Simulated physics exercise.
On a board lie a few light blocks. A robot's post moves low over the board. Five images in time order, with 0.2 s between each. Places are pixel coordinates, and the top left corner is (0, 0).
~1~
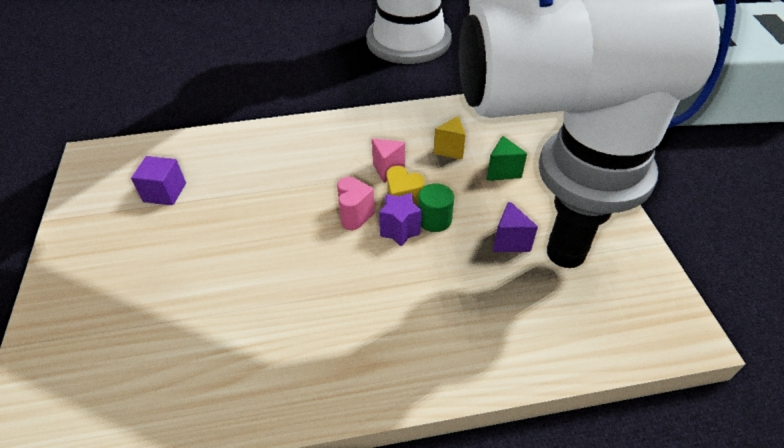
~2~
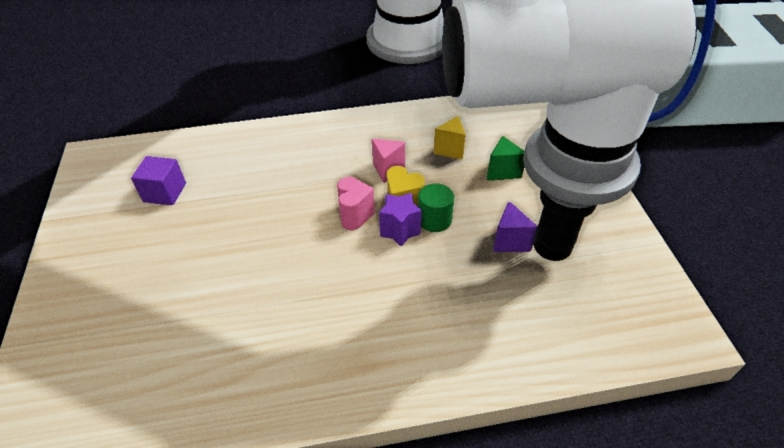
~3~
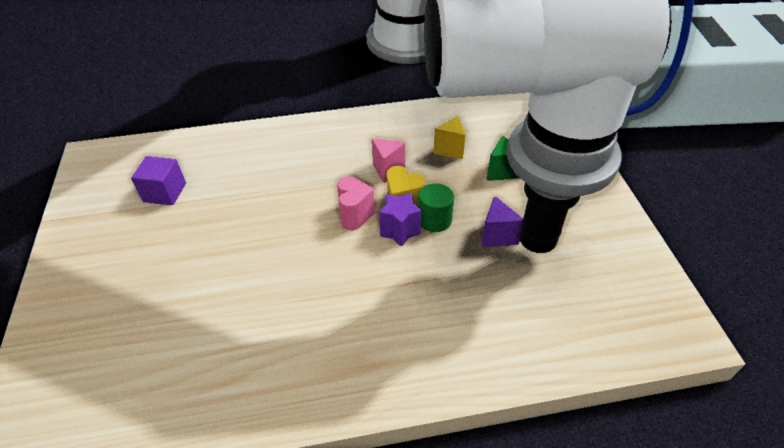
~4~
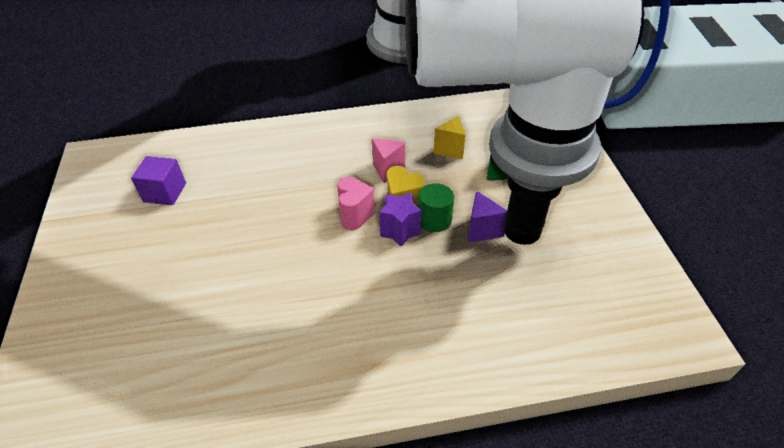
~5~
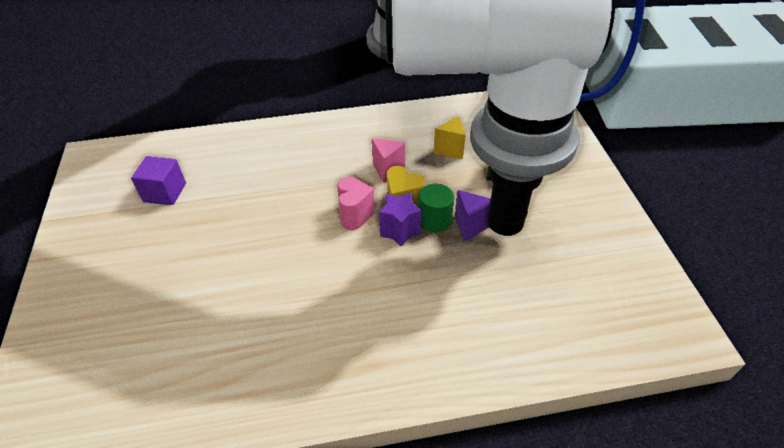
On a wooden board, a robot arm's black post moving left and pushing a purple triangular block toward a cluster of colourful blocks.
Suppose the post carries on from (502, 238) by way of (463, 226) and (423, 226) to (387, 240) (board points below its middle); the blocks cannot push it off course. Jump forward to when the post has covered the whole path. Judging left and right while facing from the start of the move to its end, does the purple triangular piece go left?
I expect not.
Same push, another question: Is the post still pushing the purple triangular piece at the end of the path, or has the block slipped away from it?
Slid off.
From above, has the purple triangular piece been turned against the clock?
I'd say no.
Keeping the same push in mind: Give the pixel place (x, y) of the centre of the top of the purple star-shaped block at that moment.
The centre of its top will be at (351, 218).
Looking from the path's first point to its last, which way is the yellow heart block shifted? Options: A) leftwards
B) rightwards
The one that fits is B, rightwards.
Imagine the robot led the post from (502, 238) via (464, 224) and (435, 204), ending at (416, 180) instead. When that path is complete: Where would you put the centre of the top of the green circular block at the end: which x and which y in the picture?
Its top face will be centred at roughly (397, 181).
On the path given first. One third of the way, post (465, 211); yellow heart block (400, 178); green circular block (430, 195); purple triangular piece (454, 178).
Two thirds of the way, post (424, 211); purple star-shaped block (381, 209), turned 45° anticlockwise; yellow heart block (381, 166); green circular block (395, 187); purple triangular piece (449, 176), turned 25° clockwise.
At the end, post (386, 225); purple star-shaped block (351, 218), turned 50° anticlockwise; yellow heart block (379, 163); green circular block (379, 188); purple triangular piece (449, 176), turned 25° clockwise.
